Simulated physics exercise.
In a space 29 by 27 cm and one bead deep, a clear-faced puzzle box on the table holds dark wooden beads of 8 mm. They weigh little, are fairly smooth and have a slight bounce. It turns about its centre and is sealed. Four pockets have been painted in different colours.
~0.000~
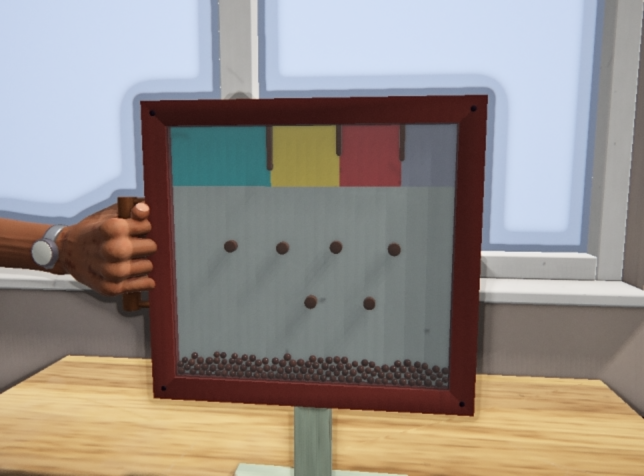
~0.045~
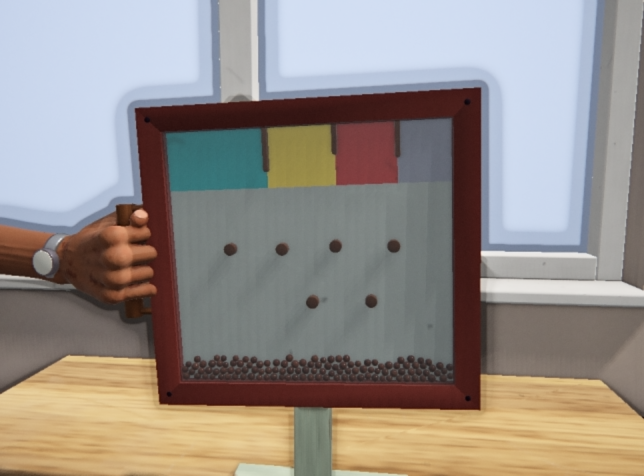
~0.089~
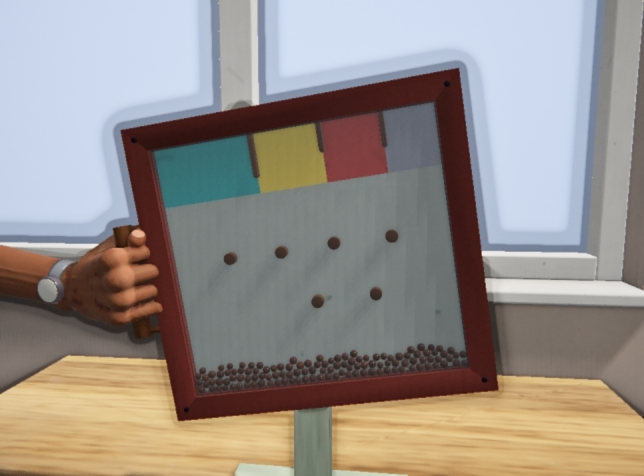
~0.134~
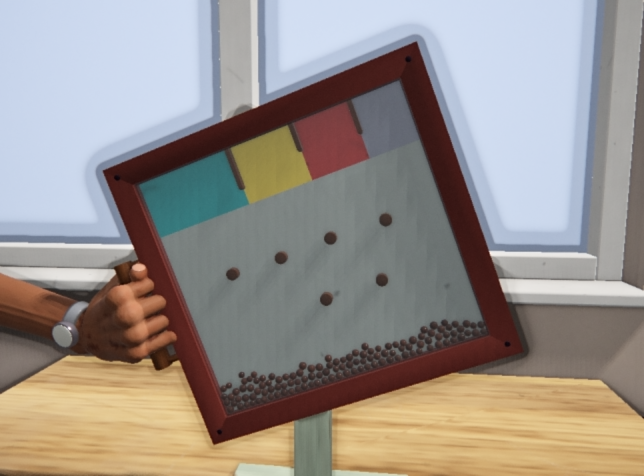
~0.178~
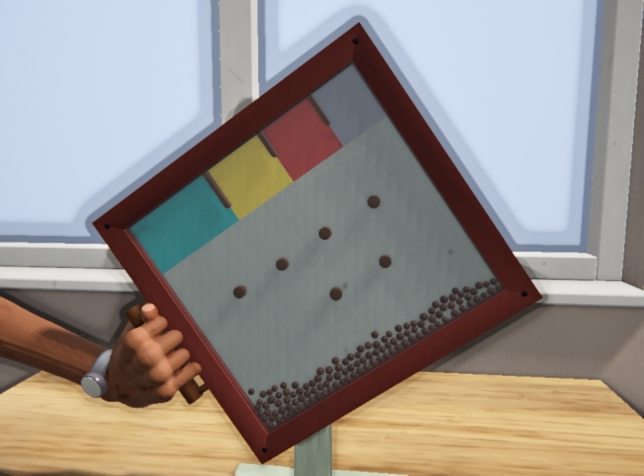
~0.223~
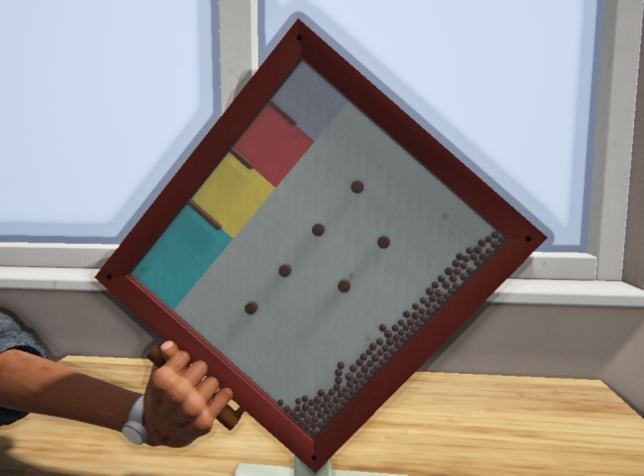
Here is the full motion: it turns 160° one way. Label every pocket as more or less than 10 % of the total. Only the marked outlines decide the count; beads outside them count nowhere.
Red: Less. Turquoise: More. Yellow: Less. Grey: Less.
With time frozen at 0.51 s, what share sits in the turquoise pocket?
0 per cent.
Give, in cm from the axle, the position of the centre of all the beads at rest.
Some 4 cm right and 13 cm below.
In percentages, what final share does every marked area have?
Tally: Red pocket = 5; turquoise pocket = 75; yellow pocket = 5; grey pocket = 5.
After 0.37 s, it stands 96° anticlockwise; the beads' middle is 12 cm right of and 2 cm below the centre; nothing in the marked areas.
After 0.51 s, it stands 141° anticlockwise; the beads' middle is 10 cm right of and 1 cm above the centre; nothing in the marked areas.
After 0.64 s, it stands 160° anticlockwise; the beads' middle is 7 cm right of and 5 cm below the centre; red 5 %, turquoise 30 %.
All still by 1.6 s, it stands 160° anticlockwise; red 5 %, turquoise 75 %, yellow 5 %, grey 5 %, elsewhere 15 %.
